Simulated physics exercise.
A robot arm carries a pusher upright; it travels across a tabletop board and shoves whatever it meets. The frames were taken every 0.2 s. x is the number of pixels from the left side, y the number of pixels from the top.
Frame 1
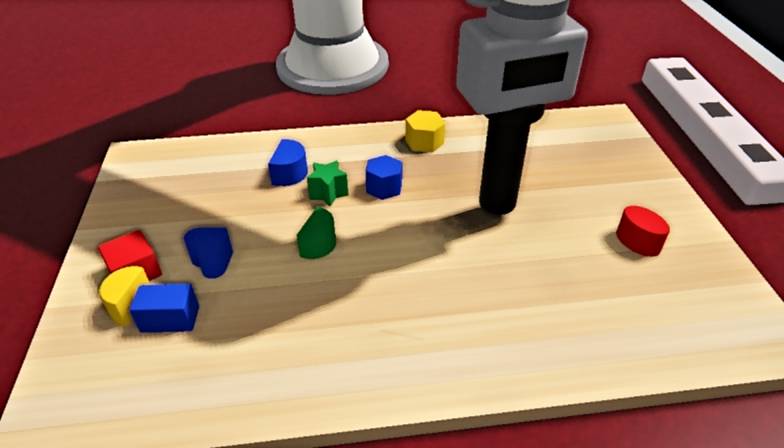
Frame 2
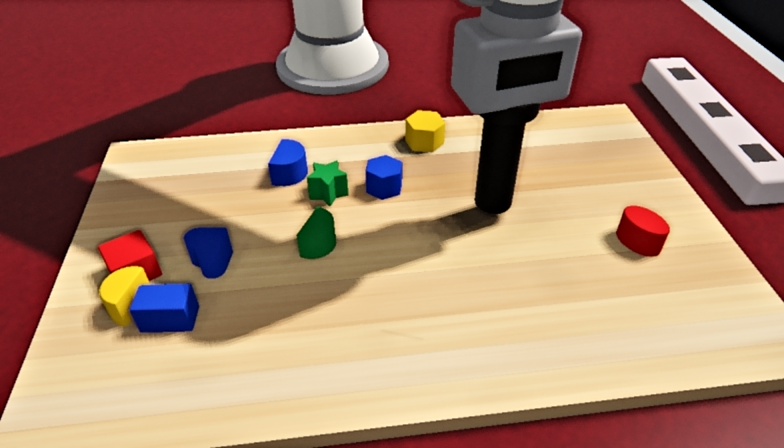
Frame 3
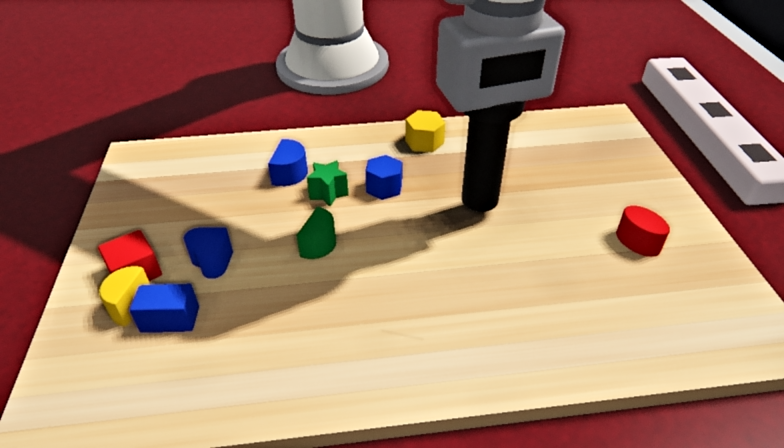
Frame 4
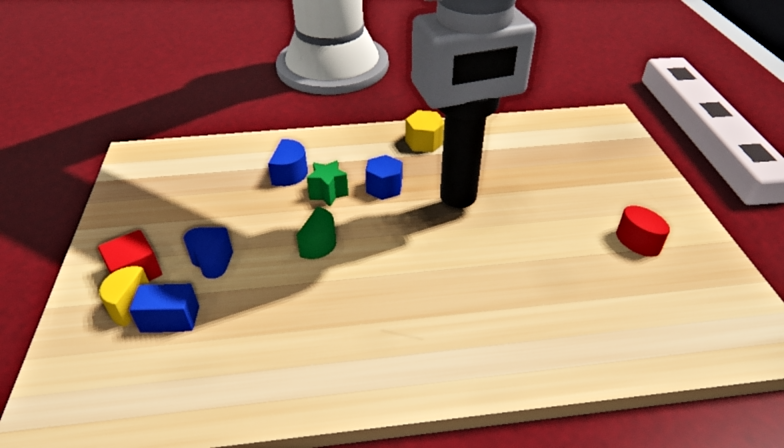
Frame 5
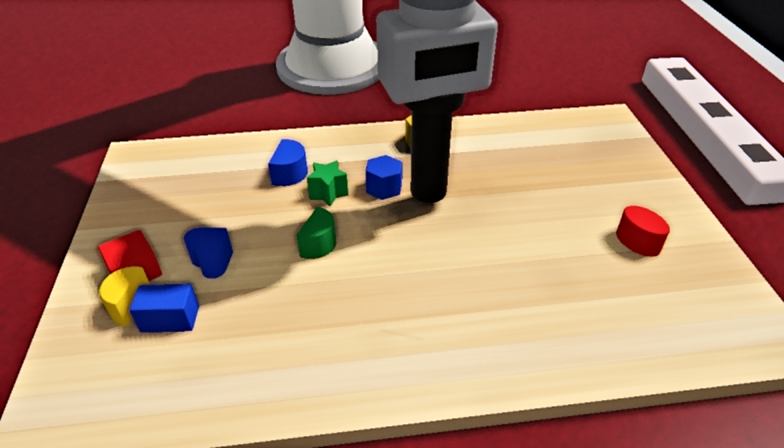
A black rod hanging from a grey robotic tool slides a short way left over a wooden board, slowly at first, nearing a blue six-sided block and partly covering a yellow one behind. The board lies on a dark red surface, seen from above at an angle by a still camera. Red, yellow, blue and green blocks sit unmoving at left and centre, with a red round one at right.
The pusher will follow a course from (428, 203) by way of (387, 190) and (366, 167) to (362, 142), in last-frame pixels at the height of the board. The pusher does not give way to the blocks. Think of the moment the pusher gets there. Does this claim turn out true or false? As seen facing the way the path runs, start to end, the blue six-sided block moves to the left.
True
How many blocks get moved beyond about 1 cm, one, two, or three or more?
Looking at the path, I think only one of the blocks ends up more than 1 cm away.
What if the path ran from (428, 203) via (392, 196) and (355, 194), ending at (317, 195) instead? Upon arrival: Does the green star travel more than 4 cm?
I'd say yes.
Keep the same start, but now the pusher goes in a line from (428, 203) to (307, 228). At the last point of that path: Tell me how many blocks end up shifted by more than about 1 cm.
I count one.
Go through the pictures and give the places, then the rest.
In the first frame, pusher's lower end at (497, 204); green star at (326, 171); blue six-sided block at (384, 165).
In the second frame, pusher at (493, 204); blocks still.
In the third frame, pusher at (480, 202); blocks still.
In the fourth frame, pusher at (458, 198); blocks still.
In the fifth frame, pusher at (429, 193); green star at (326, 171); blue six-sided block at (384, 165).
On the path given first. One third of the way, pusher at (386, 180); blue six-sided block at (357, 154), turned 15° clockwise.
Two thirds of the way, pusher at (365, 157); blue six-sided block at (334, 135).
At the end, pusher at (362, 133); green star still; blue six-sided block at (327, 129), turned 60° anticlockwise.
